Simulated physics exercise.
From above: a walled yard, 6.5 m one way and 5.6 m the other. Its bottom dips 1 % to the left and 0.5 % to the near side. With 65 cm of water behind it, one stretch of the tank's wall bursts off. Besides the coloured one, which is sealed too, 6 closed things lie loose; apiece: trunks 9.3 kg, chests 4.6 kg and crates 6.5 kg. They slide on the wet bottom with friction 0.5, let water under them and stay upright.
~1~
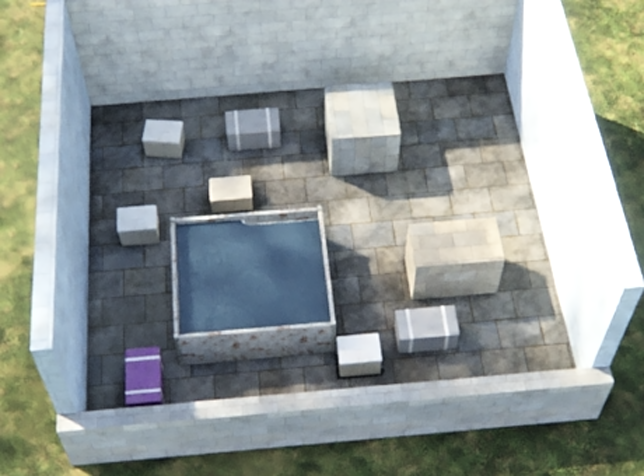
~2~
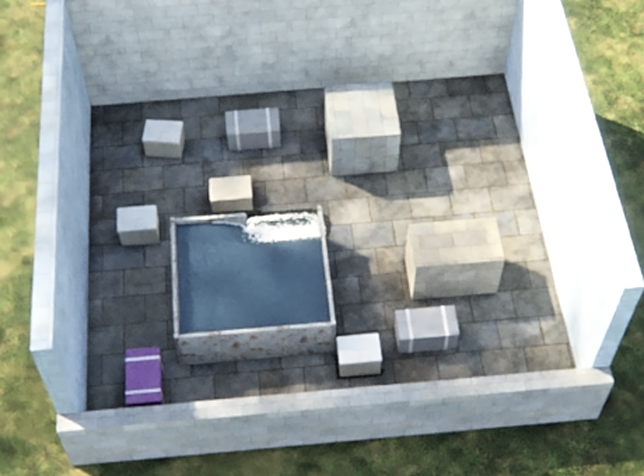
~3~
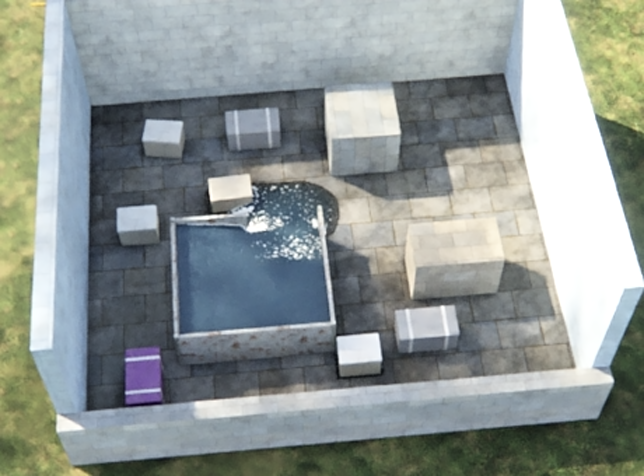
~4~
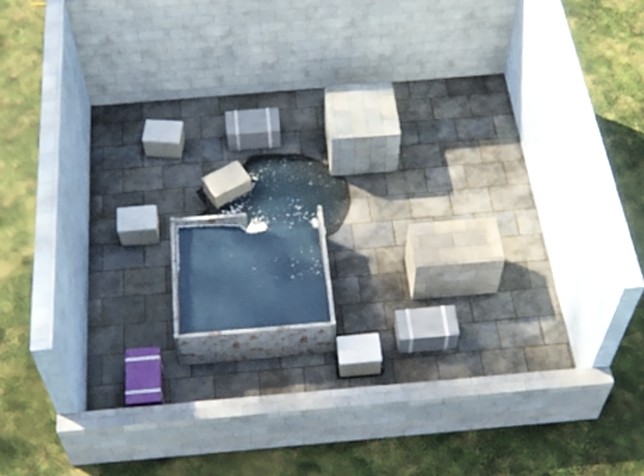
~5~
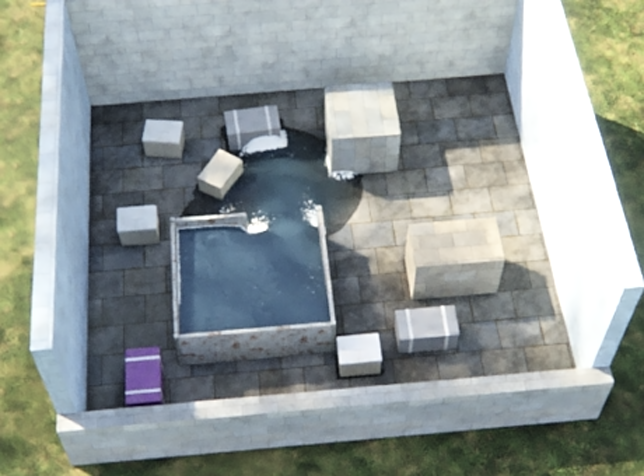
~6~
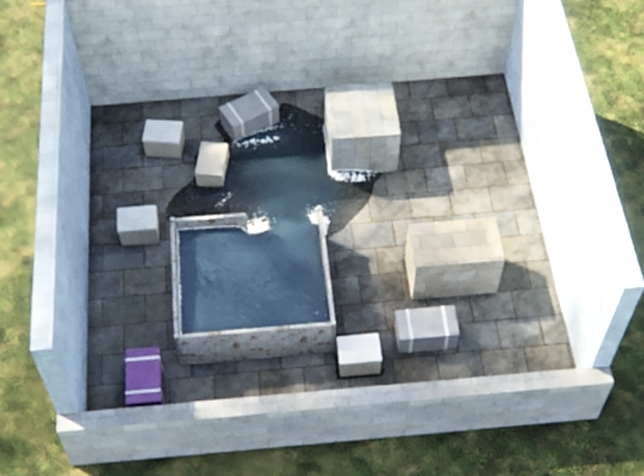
In a walled yard, part of a tank's far wall broke away and water poured out across the paving, pushing a pale crate to the left and then turning a grey banded chest near the back.
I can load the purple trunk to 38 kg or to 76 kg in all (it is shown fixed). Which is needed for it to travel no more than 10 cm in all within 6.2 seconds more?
For it, only the higher weight holds it.
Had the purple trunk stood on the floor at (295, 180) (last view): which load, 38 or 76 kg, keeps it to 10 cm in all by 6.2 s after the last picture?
Neither is enough.
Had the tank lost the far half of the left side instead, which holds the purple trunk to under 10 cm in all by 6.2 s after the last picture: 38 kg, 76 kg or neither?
Then neither weight holds it.
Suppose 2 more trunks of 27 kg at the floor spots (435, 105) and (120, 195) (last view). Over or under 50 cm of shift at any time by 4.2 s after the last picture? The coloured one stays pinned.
In that order: Past it, over.
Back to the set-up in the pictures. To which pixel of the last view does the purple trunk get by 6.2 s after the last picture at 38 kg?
Around (169, 379).
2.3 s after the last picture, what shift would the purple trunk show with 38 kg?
About 0 cm.
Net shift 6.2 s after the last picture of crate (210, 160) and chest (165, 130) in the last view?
In turn: 250 cm, 300 cm.
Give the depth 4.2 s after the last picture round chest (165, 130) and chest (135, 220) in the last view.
About 9 and 6 cm.
Then, 0.6 s after the last picture the purple trunk would be 0 cm from its start with 38 kg and 0 cm from its start with 76 kg; 0 cm of water round it then.
Then, 2.3 s after the last picture the purple trunk would be 0 cm from its start with 38 kg and 0 cm from its start with 76 kg; 0 cm of water round it then.
Then, 4.2 s after the last picture the purple trunk would be 1 cm from its start with 38 kg and 0 cm from its start with 76 kg; 4 cm of water round it then.
Then, 6.2 s after the last picture the purple trunk would be 35 cm from its start with 38 kg and 0 cm from its start with 76 kg; 12 cm of water round it then.
